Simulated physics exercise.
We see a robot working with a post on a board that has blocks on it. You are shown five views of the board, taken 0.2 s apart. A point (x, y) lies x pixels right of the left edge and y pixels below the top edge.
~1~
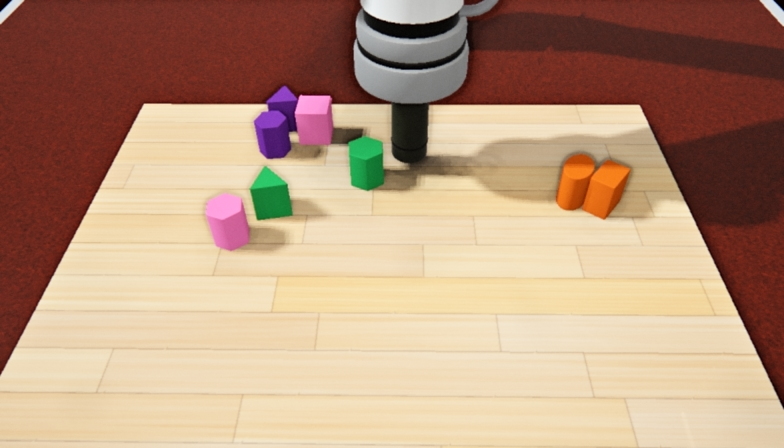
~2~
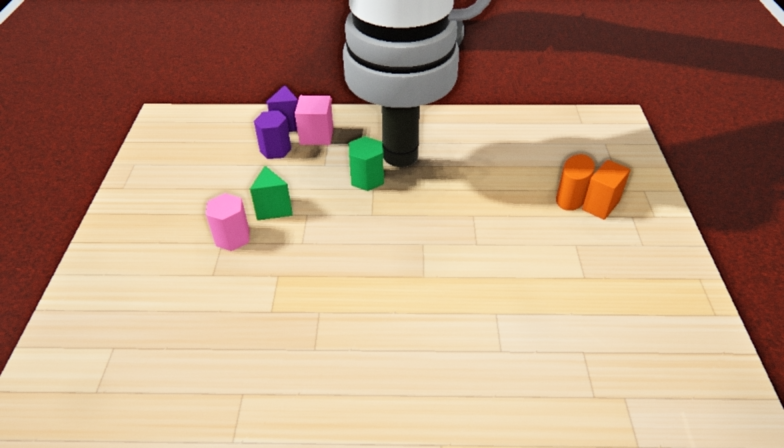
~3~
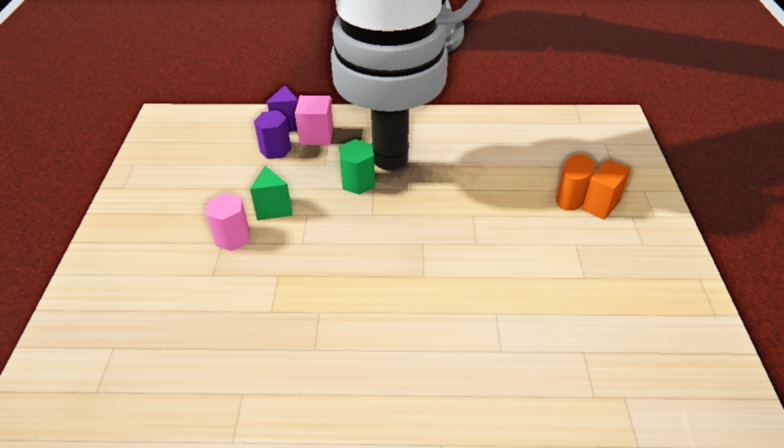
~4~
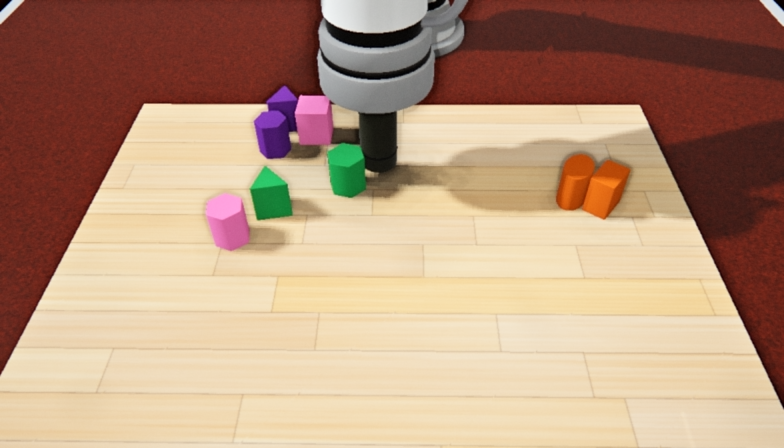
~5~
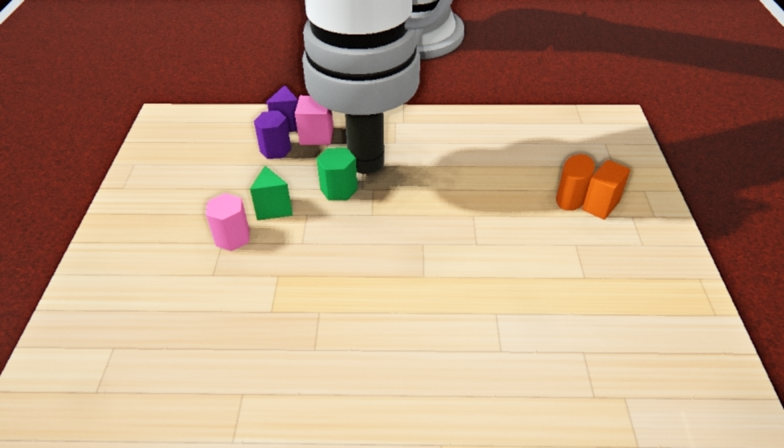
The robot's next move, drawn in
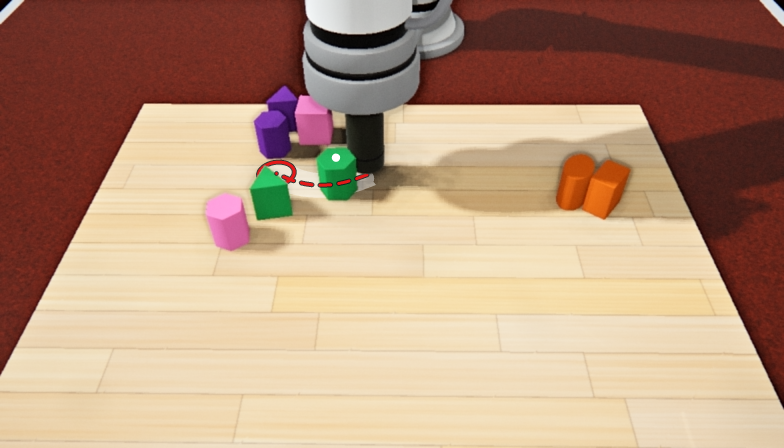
To begin with, a robot's dark post stands on a wooden board just right of a green six-sided block, with purple, pink, green and orange blocks around. The post moves left to the block, then pushes it a short way left and slightly nearer the viewer, toward the green triangle, while the other blocks stay still.
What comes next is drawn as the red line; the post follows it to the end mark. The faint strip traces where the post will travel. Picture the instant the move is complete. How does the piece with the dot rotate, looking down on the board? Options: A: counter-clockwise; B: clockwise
Correct choice: A.
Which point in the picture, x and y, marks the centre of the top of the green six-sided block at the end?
The centre of its top face lies at (296, 176).
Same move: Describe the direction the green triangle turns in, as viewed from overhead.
It makes a clockwise turn.
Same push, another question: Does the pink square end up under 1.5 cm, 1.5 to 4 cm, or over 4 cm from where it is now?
The move is short, under 1.5 cm.
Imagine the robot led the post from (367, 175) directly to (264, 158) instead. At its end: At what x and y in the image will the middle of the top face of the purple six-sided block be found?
Its top middle: (251, 109).
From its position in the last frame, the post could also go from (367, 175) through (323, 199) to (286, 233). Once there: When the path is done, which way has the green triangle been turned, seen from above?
The block turns clockwise.
Path on the board, from (367, 175) via (336, 184) and (304, 183), ending at (276, 173); the dot is on the green six-sided block.
The first path, step by step. One third of the way, post (334, 173); green six-sided block (307, 171), turned 30° anticlockwise.
Two thirds of the way, post (301, 172); green triangle (265, 181), turned 20° clockwise; green six-sided block (296, 176), turned 50° anticlockwise.
At the end, post (274, 162); green triangle (265, 181), turned 20° clockwise; purple six-sided block in place; pink square in place; green six-sided block (296, 176), turned 50° anticlockwise.
